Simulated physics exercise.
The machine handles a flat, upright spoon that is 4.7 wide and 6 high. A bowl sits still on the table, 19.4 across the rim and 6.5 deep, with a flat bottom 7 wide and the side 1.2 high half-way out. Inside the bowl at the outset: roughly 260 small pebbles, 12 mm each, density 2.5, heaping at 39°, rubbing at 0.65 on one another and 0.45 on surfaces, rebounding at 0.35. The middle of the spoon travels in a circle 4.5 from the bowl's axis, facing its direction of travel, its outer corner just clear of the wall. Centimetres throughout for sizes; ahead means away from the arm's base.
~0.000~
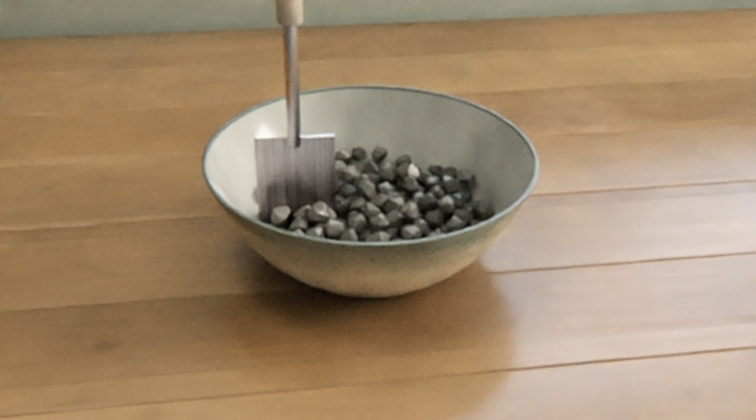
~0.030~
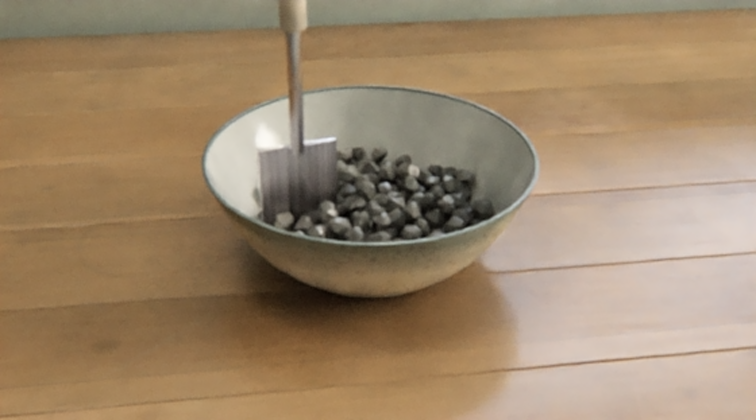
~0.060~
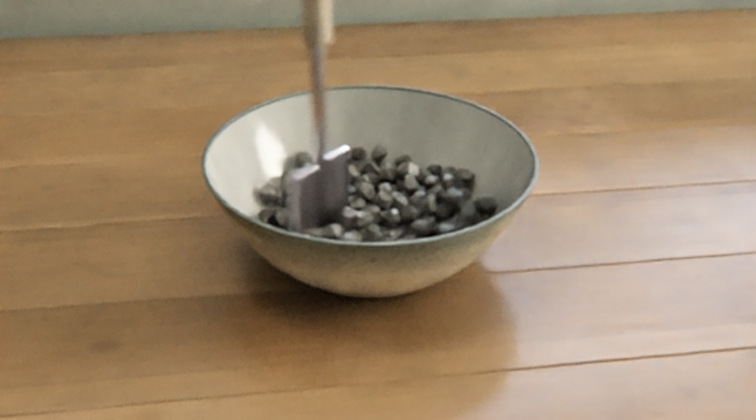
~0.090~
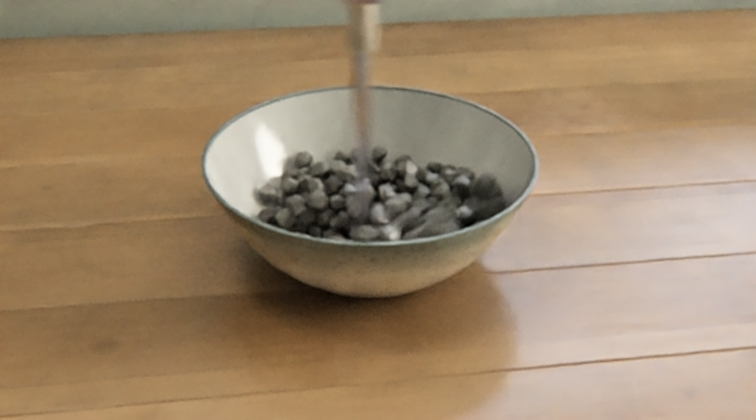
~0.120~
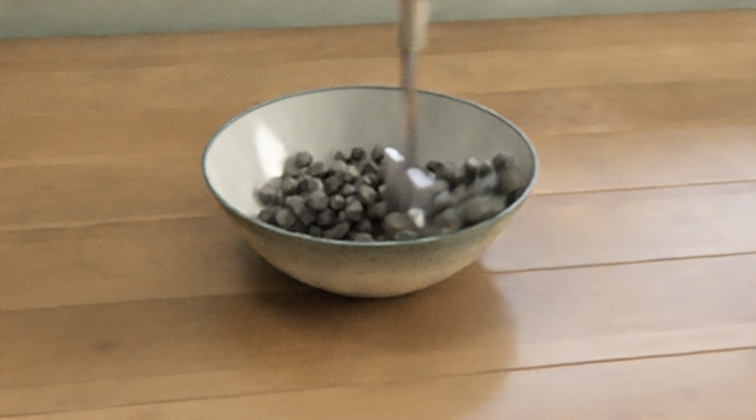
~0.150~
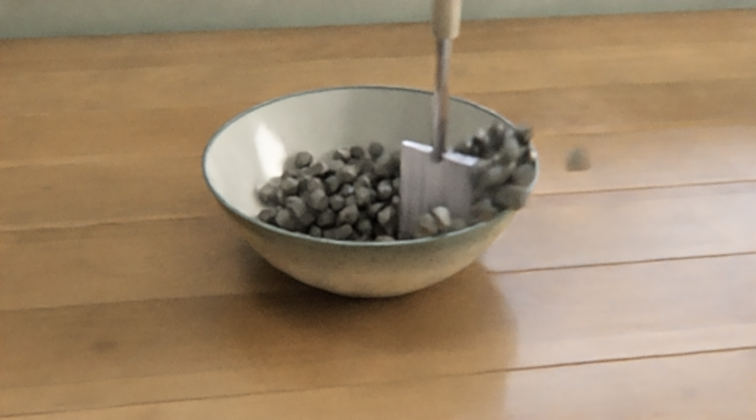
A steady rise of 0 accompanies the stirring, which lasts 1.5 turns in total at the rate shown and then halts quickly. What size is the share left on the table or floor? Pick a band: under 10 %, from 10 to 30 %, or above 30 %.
Above 30 %.
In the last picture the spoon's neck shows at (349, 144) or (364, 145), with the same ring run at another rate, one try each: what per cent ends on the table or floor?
Around 15 and 15 percent, in that order.
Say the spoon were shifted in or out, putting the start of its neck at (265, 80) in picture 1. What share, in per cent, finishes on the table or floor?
About 0 per cent.
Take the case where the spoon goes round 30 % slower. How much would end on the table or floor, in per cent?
Roughly 30 per cent.
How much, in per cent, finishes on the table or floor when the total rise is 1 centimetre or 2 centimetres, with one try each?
Estimates: 40 % and 35 %.
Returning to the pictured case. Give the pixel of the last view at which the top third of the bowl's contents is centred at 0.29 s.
Around pixel (295, 121).
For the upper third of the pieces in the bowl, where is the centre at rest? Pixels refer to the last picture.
I'd put it at about (422, 171).
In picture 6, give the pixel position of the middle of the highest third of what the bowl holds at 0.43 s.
Near pixel (360, 235).
After 0.29 s, 292° round, highest piece 13 above the table; 210 in the bowl, 10 on the table or floor, 42 in flight or on the tool.
After 0.43 s, 83° round, highest piece 10 above the table; 171 in the bowl, 61 on the table or floor, 30 in flight or on the tool.
After 0.70 s, 180° round, highest piece 7 above the table; 158 in the bowl, 104 on the table or floor.
After 1.40 s, 180° round, highest piece 6 above the table; 158 in the bowl, 104 on the table or floor.
At rest, 158 in the bowl, 104 on the table or floor. That is 40 % on the table or floor.
